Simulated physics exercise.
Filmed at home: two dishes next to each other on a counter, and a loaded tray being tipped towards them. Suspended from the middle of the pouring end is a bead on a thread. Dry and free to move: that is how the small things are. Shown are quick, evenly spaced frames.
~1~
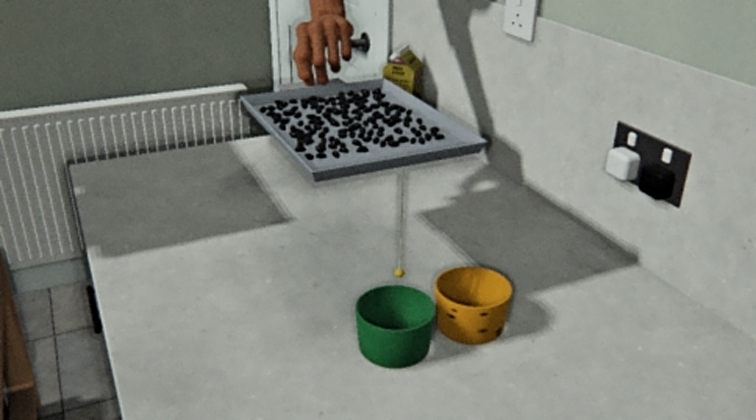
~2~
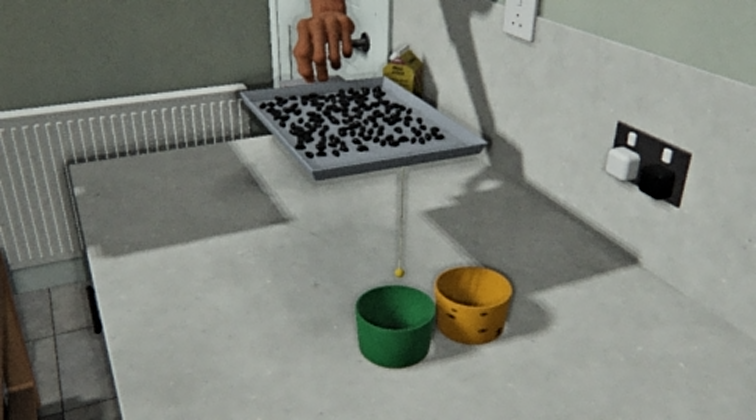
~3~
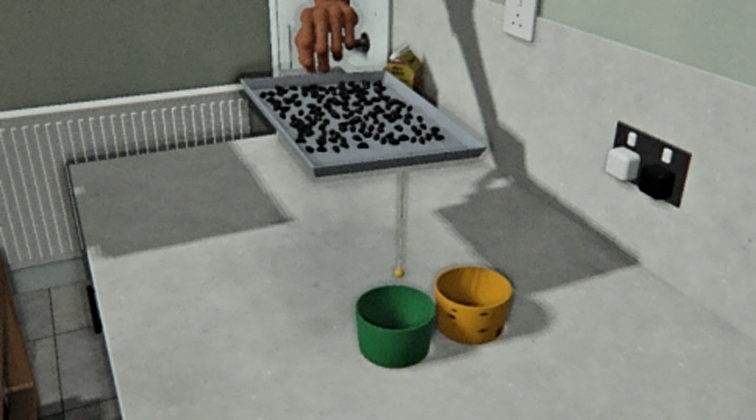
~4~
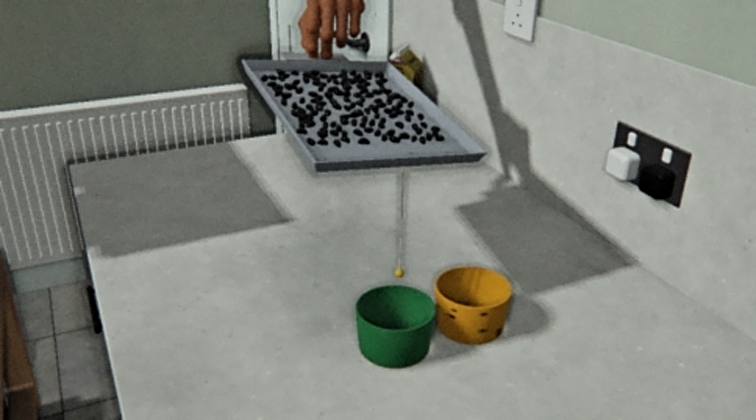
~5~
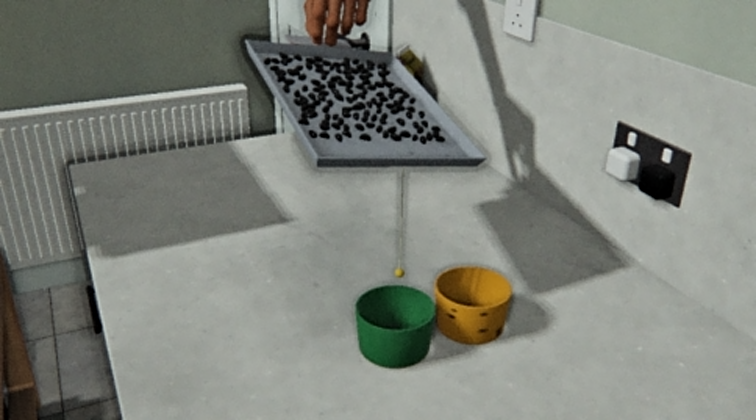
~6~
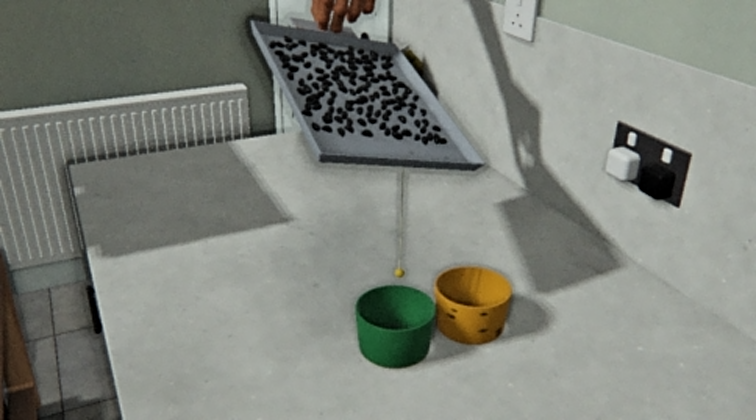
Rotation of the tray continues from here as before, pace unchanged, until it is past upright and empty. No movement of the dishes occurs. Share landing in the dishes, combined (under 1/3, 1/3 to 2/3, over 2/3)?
1/3 to 2/3.
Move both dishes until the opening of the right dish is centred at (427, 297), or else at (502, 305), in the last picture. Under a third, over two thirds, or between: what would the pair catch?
On the first try the answer is below one third, and on the second it is under a third.
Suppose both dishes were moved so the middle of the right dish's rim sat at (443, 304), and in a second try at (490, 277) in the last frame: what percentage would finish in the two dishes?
Trial 1 0%, trial 2 80%.
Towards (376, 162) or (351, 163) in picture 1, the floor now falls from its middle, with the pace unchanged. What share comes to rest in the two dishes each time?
Lab note: Try 1 = 40 %, try 2 = 10 %.
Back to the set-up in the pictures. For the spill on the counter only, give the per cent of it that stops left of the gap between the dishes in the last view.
Roughly 10 percent.
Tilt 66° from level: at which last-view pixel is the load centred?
(459, 171).
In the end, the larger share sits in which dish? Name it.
Well, that is the right of the two.
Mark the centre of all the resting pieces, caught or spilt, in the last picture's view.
The centre comes to rest near (482, 315).
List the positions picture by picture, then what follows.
The first frame shows corners of the pouring end at (315, 169) and (480, 140), level; middle of the load at (351, 120), black beans; left dish at (413, 346); right dish at (492, 322); bead on its thread at (400, 273).
The second frame shows corners of the pouring end at (316, 168) and (481, 142), level; middle of the load at (351, 119).
The third frame shows corners of the pouring end at (316, 164) and (481, 145), tipped barely, lowest at the right corner; middle of the load at (352, 113).
The fourth frame shows corners of the pouring end at (318, 159) and (481, 150), tipped a little, lowest at the right corner; middle of the load at (353, 105).
The fifth frame shows corners of the pouring end at (321, 155) and (481, 156), tipped clearly, lowest at the right corner; middle of the load at (355, 97).
The sixth frame shows corners of the pouring end at (323, 150) and (479, 161), tipped clearly, lowest at the right corner; middle of the load at (360, 90); left dish at (413, 346); right dish at (492, 322).
Soon after the last picture, tray tipped steeply; about two thirds on the tray; a stray few in the right dish; about a third in the air.
A little later, tray tipped past a quarter turn; a stray few on the tray; about half in the right dish; about half outside both; a small part in the air.
Later still, tray tipped past a quarter turn; about half in the right dish; about half outside both.
At rest, tray tipped past a quarter turn; none in the left dish; about half in the right dish; about half outside both.
